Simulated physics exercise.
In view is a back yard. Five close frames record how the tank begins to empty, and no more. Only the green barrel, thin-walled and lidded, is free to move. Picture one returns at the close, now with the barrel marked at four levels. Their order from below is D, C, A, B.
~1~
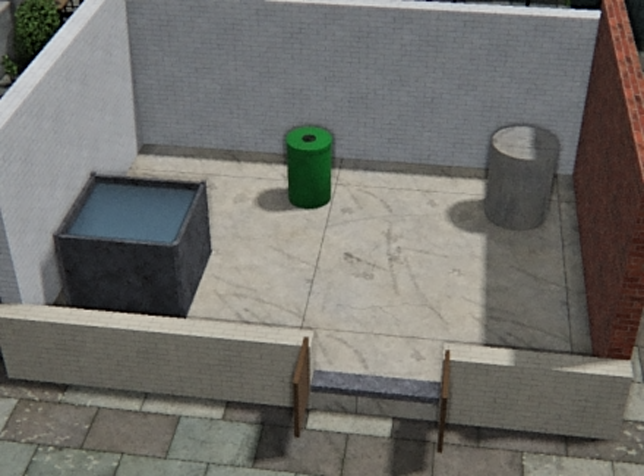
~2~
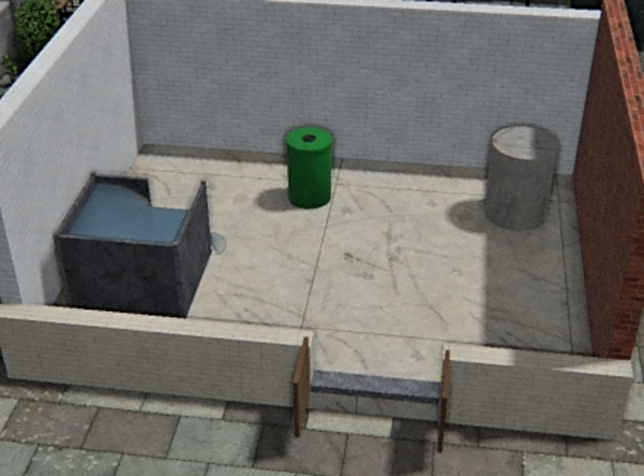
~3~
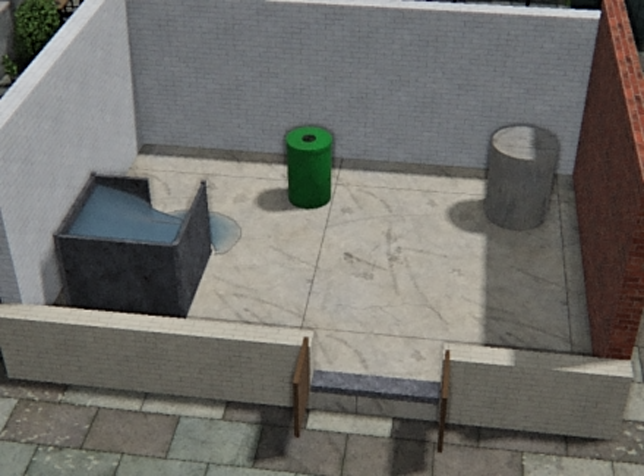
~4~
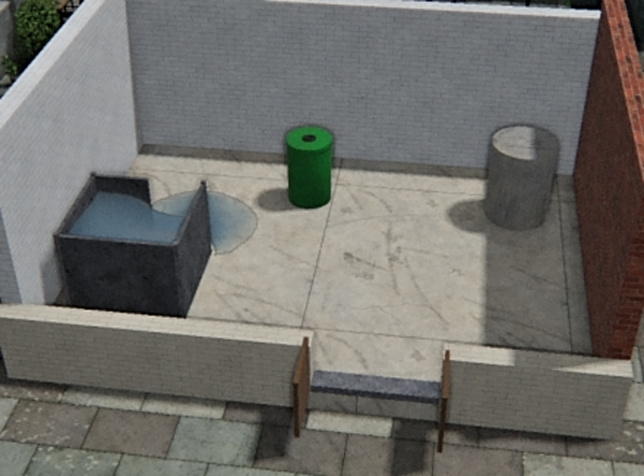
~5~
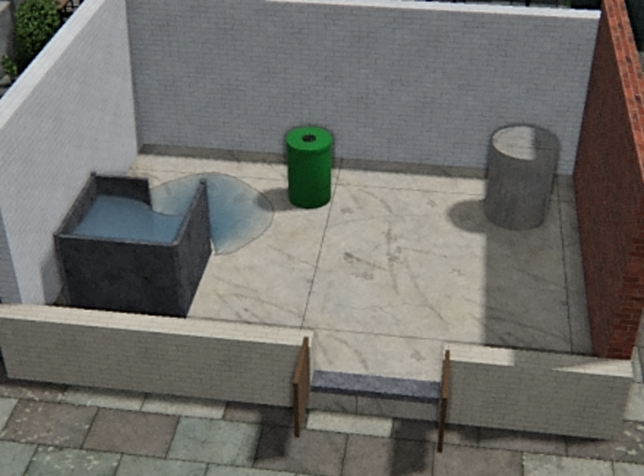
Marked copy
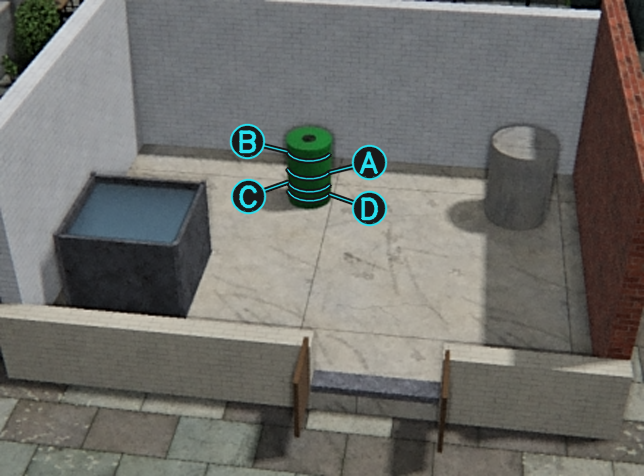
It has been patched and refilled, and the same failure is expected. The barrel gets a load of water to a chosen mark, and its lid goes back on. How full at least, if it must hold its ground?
C will do.
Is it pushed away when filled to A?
No, that is safe.
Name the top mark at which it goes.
Mark D.
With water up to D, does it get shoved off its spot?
Yes, that goes wrong.
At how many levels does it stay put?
Three of them.
On the marked copy, A at (306, 178); B at (306, 160); C at (306, 191); D at (306, 200); from the bottom up D, C, A, B.
With A, it does not move.
With B, it does not move.
With C, it shifts by a finger or two and stays.
With D, it is pushed about its own width away.
